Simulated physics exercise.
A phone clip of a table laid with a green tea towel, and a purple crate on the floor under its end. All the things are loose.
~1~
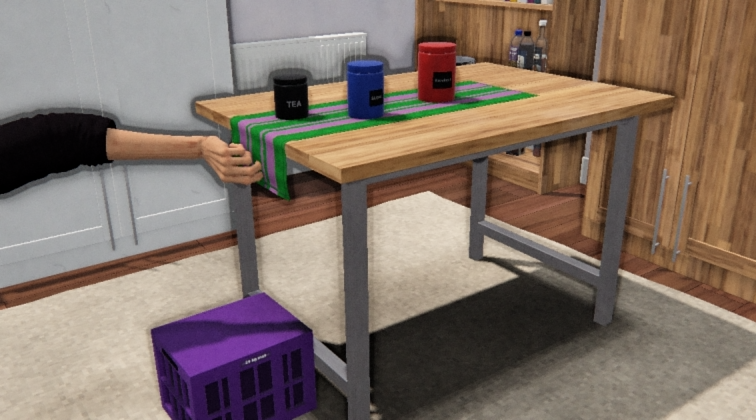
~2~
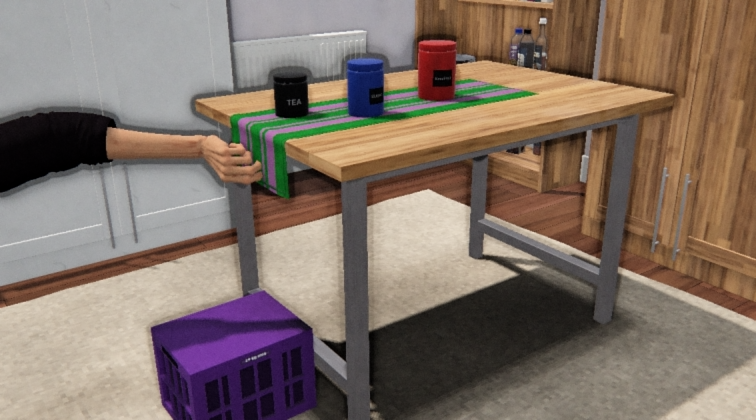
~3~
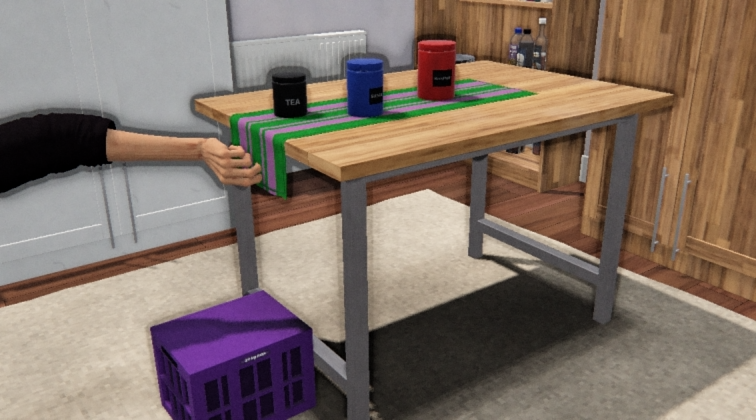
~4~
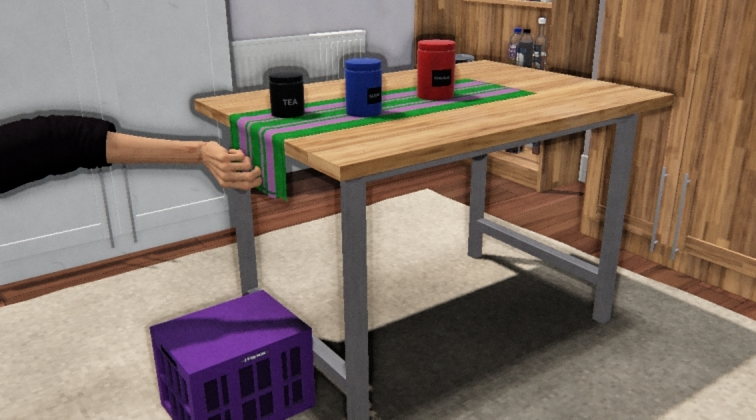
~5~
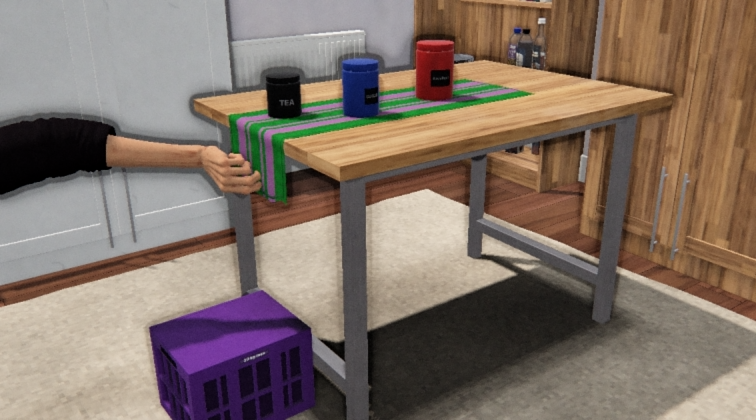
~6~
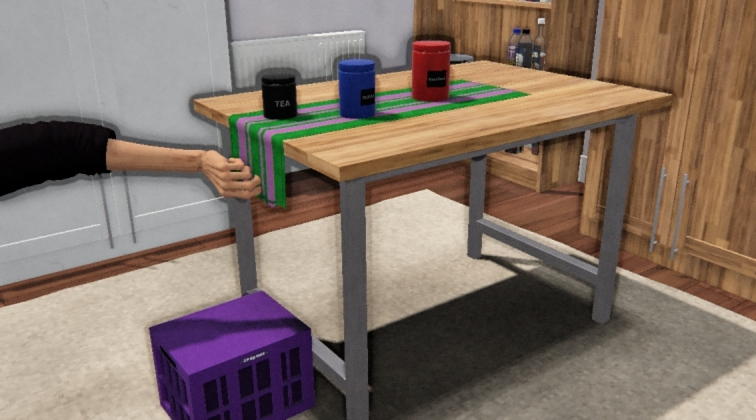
We see a hand at the left slowly drawing a green and purple striped cloth over a wooden table's end, as the black, blue and red canisters on it shift slightly left together, above a purple crate on the floor.
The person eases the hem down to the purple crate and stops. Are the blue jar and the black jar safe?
The blue jar goes over the edge, the black jar is carried off the end.
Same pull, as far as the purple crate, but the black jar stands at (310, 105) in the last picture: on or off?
Then it is carried off.
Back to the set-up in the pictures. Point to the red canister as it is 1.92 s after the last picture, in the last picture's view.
At about (321, 86).
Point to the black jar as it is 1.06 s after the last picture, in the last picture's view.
By then it is at (183, 308).
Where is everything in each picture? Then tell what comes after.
Tea towel end (290, 201); blue jar (365, 63); black jar (290, 77); red canister (437, 44); top of the crate (223, 348), in the first frame.
Tea towel end (290, 200), far hem (540, 94); black jar (290, 75); black jar stands on the cloth, in the second frame.
Tea towel end (286, 200); blue jar (365, 61), in the third frame.
Tea towel end (287, 201), far hem (537, 94); black jar (286, 75), in the fourth frame.
Tea towel end (286, 204); blue jar (360, 61), in the fifth frame.
Tea towel end (286, 209), far hem (532, 95); blue jar (357, 62); black jar (278, 76); top of the crate (221, 346), in the sixth frame.
Then, 1.06 s on from there, hem going down; blue jar carried along near (286, 99); black jar down below near (183, 307).
Then, 1.92 s on from there, hem on the crate; blue jar down below near (242, 294); black jar down below near (183, 308).
In the end, hem on the crate; blue jar down below near (242, 294); black jar down below near (183, 308). The blue jar is carried off the end and the black jar falls off.
